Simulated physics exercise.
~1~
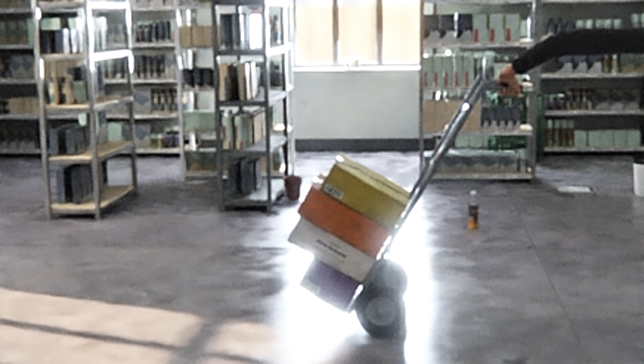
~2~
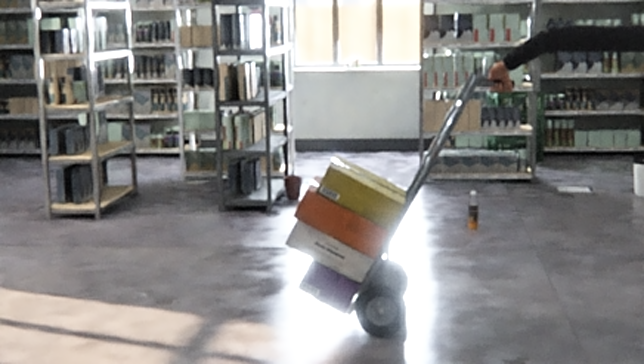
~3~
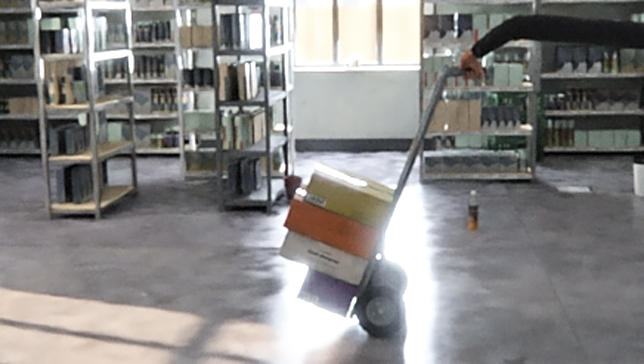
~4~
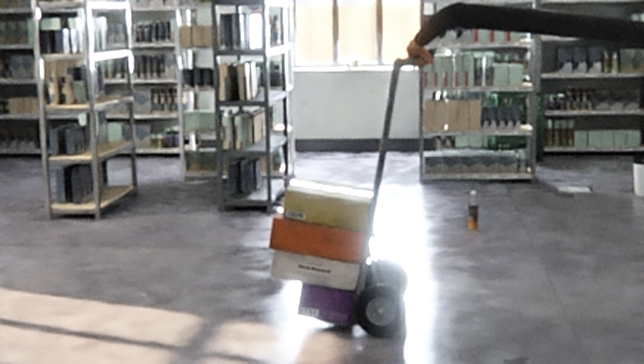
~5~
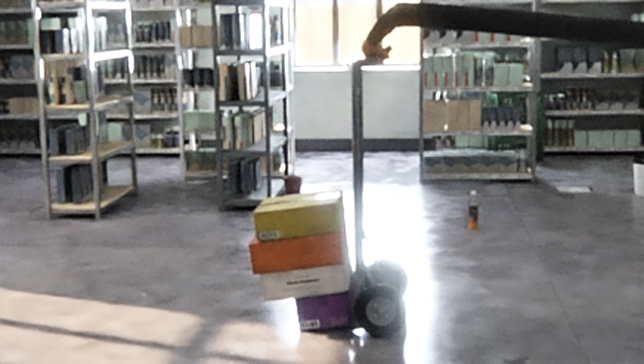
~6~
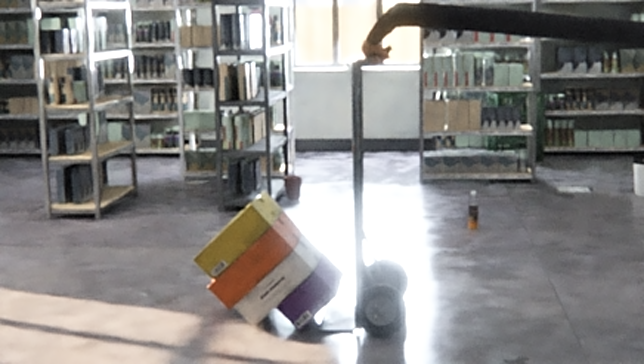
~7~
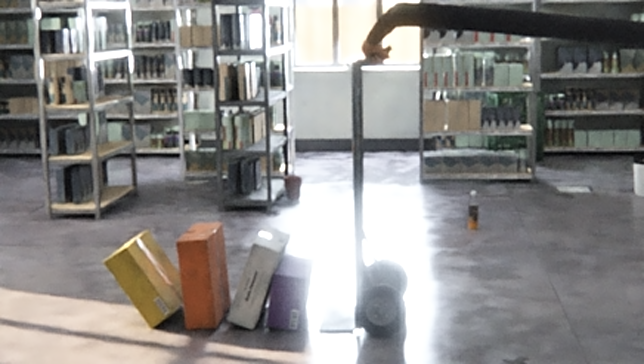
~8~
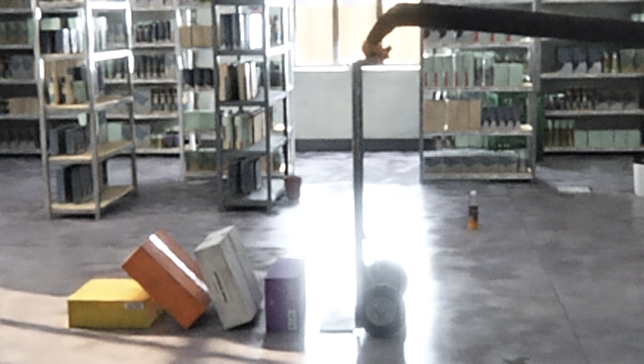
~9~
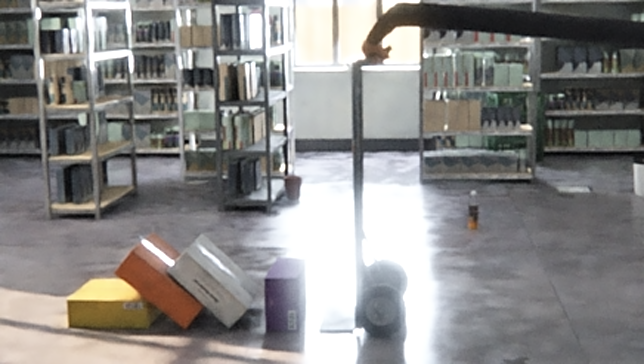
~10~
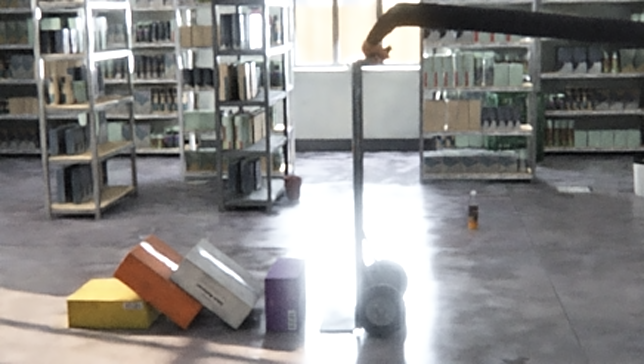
Arm swinging a hand truck upright in a shelved room, its four stacked boxes toppling left and ending strewn along the floor.
